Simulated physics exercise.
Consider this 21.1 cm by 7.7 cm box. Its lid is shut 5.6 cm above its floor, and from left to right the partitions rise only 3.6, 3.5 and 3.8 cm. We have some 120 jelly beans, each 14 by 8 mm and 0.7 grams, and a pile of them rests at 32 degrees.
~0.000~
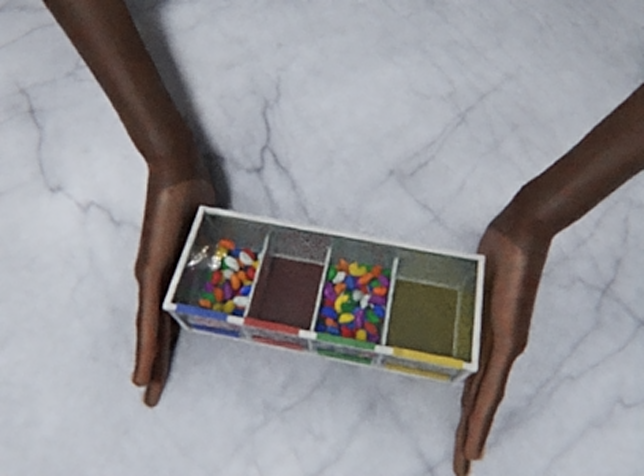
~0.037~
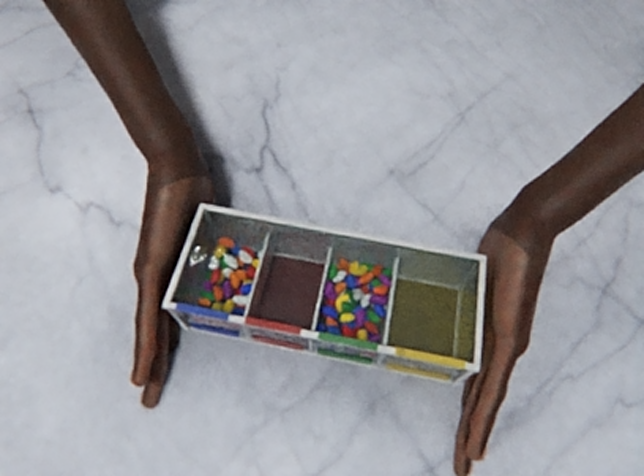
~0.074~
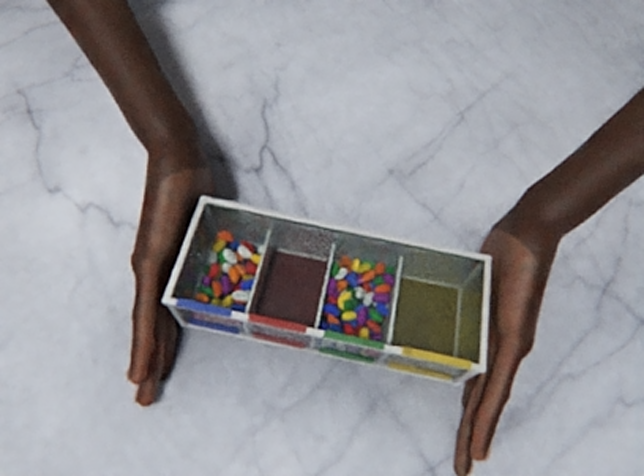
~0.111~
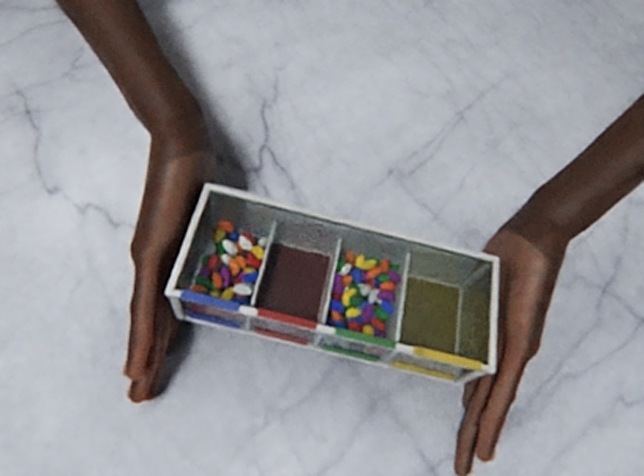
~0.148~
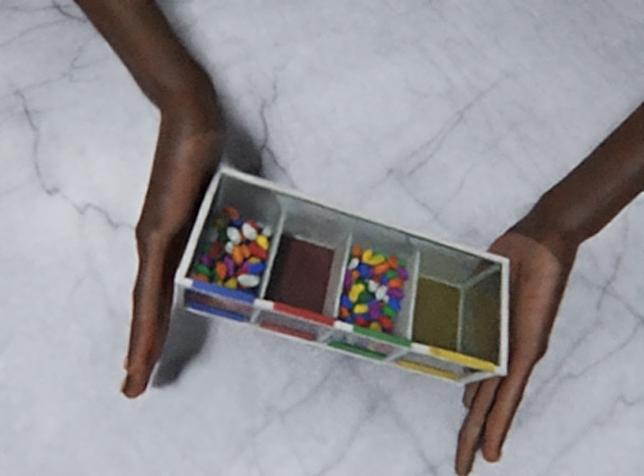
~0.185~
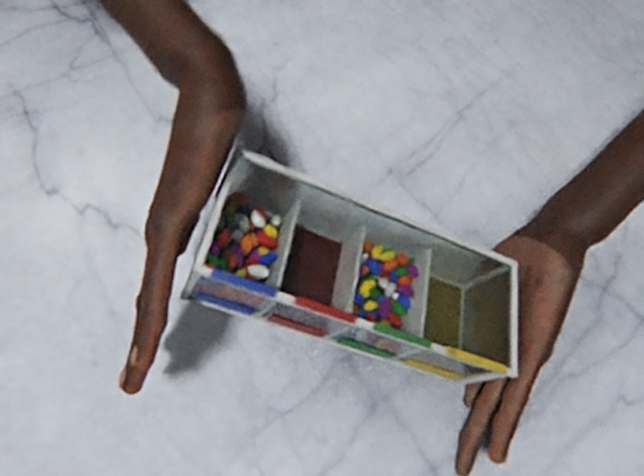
Two hands held a clear, four-part box of colorful jelly beans over a marble surface, keeping it nearly still at first, then raising its left end so it slanted down to the right.
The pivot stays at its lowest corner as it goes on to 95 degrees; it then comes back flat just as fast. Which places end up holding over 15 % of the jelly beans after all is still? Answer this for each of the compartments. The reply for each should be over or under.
For red it is under, for blue it is under, for green it is over, for yellow it is over.
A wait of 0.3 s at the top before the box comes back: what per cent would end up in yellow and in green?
Yellow 70; green 30.
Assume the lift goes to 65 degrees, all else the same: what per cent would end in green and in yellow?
Green: 60; yellow: 5 (per cent).
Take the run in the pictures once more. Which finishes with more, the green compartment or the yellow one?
The yellow one.
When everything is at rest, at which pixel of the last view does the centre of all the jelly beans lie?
Est. centre at rest: (405, 314) px.
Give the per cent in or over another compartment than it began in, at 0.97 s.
Roughly 70 %.
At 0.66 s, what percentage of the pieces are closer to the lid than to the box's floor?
Roughly 70 per cent.
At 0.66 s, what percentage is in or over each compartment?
You'd find red at 15, blue at 20, green at 50 and yellow at 15 per cent.
After 0.66 s, tilt 93 degrees; red 15 %, blue 20 %, green 50 %, yellow 15 %.
Then, at 0.97 s, tilt 39 degrees; red 5 %, green 40 %, yellow 55 %.
Then, at 1.38 s, tilt 0 degrees; red 5 %, green 40 %, yellow 55 %.
In the end, at 2.1 s, red 5 %, blue 0 %, green 40 %, yellow 55 %.
